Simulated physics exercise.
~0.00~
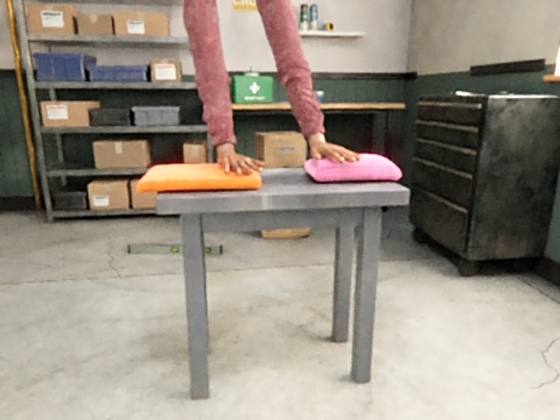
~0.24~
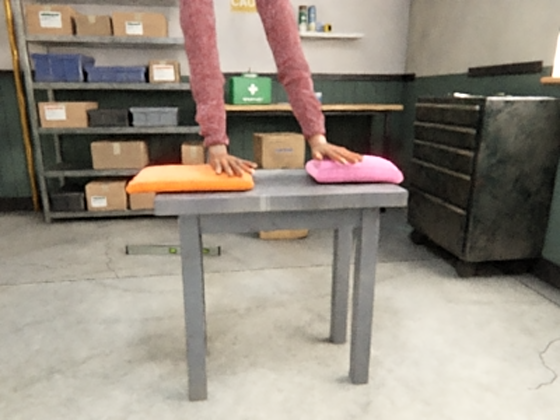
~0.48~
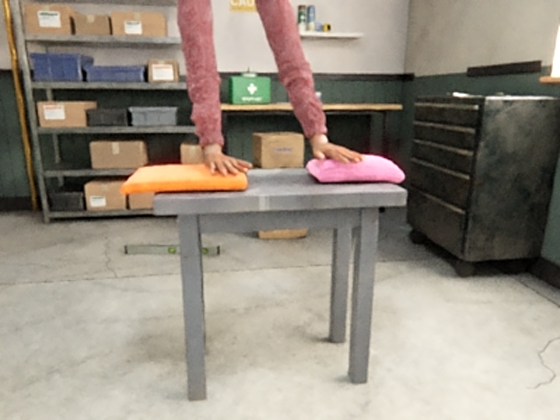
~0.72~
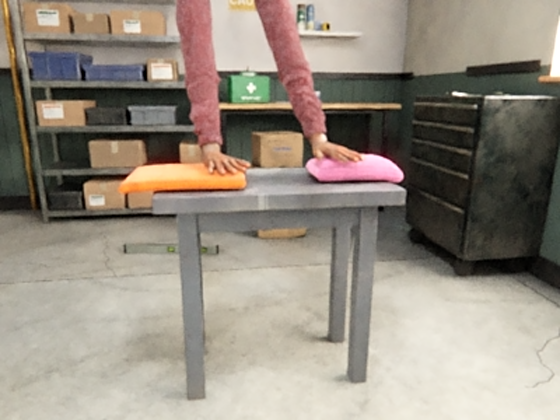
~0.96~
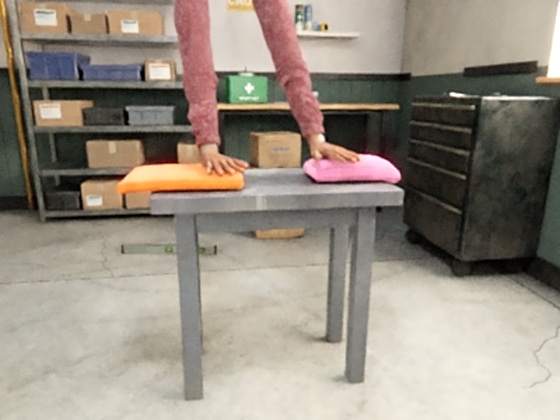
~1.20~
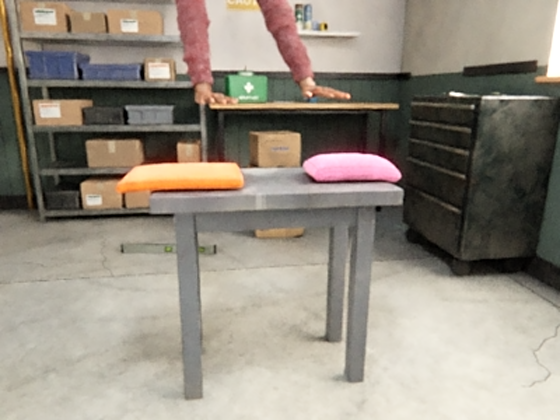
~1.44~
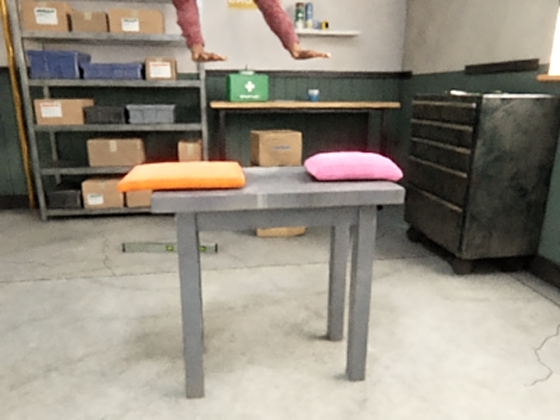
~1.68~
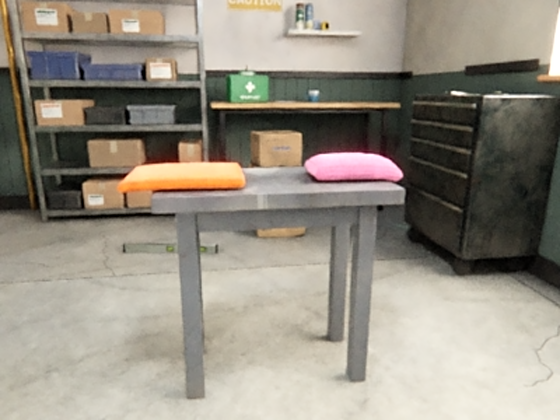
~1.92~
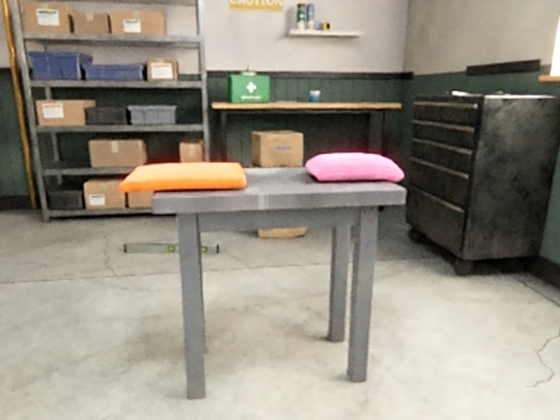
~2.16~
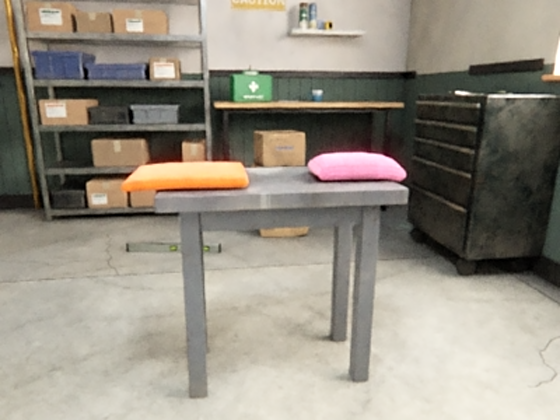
In the video, two hands press on an orange pad and a pink sack on a gray side table, the orange one shifting slightly left toward the end. The hands then lift away out of view, and both items stay resting on the tabletop.
